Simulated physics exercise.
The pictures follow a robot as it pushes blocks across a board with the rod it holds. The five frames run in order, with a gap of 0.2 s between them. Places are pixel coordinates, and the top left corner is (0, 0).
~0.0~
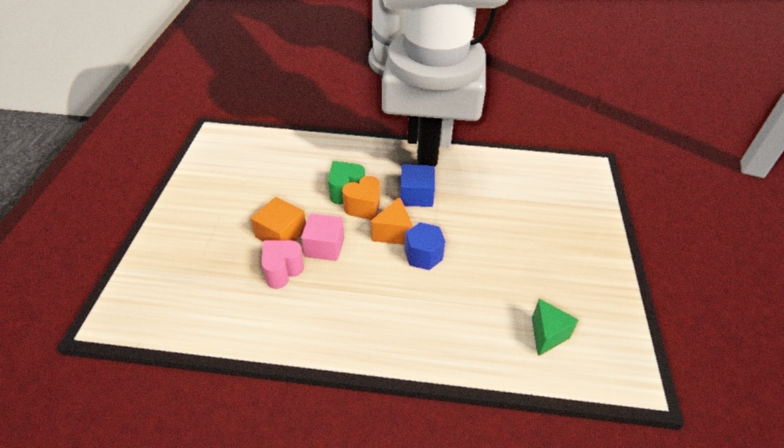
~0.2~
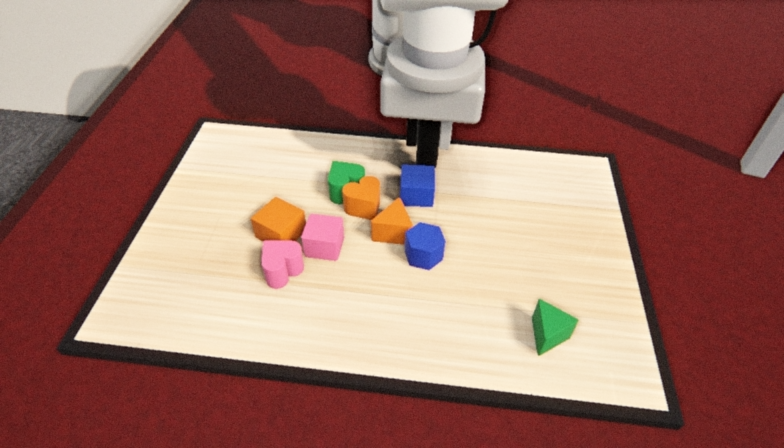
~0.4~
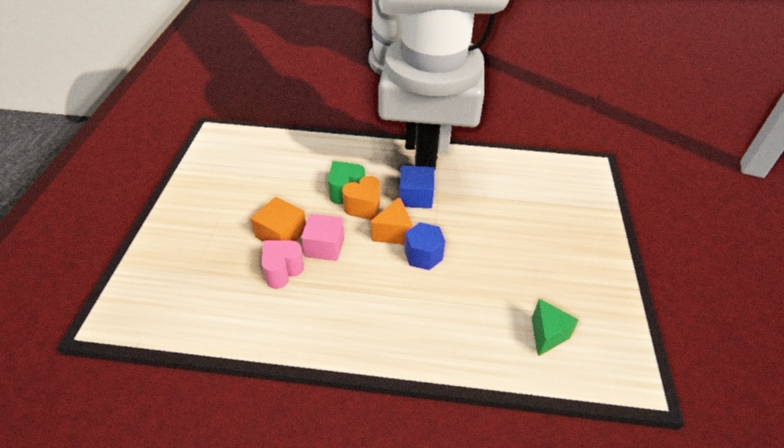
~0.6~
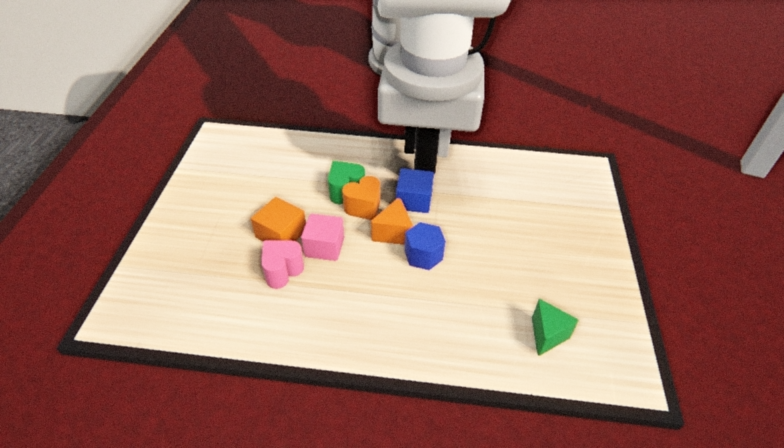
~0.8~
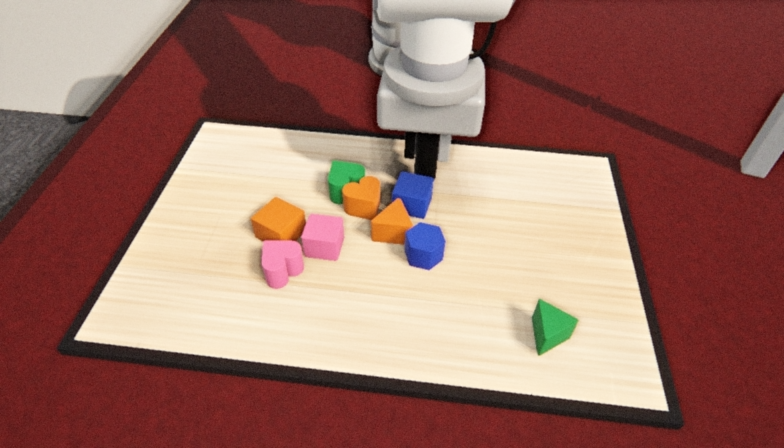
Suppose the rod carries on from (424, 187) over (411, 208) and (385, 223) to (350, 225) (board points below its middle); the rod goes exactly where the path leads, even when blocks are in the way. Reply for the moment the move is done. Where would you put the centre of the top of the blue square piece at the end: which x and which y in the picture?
Around (357, 229).
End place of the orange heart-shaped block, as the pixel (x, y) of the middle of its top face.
It will end up at (336, 189).
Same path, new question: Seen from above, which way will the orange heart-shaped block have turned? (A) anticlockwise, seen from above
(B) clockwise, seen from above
(B)
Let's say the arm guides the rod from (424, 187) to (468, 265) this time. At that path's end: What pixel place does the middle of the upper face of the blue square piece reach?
I'd place it at (410, 198), taking the centre of its top.
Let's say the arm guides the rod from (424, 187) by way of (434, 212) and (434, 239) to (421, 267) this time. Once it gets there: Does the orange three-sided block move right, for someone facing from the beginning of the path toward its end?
Yes.
On the path given first. One third of the way, rod (411, 200); orange heart-shaped block (361, 190); orange three-sided block (382, 229), turned 30° anticlockwise; blue square piece (393, 205), turned 25° clockwise.
Two thirds of the way, rod (385, 214); orange heart-shaped block (359, 191), turned 20° clockwise; orange three-sided block (365, 250), turned 45° anticlockwise; blue square piece (370, 223), turned 15° clockwise.
At the end, rod (349, 215); pink square piece (319, 228); green heart-shaped block (340, 167), turned 35° clockwise; orange heart-shaped block (336, 189), turned 55° clockwise; orange three-sided block (364, 256), turned 65° anticlockwise; blue square piece (357, 229).
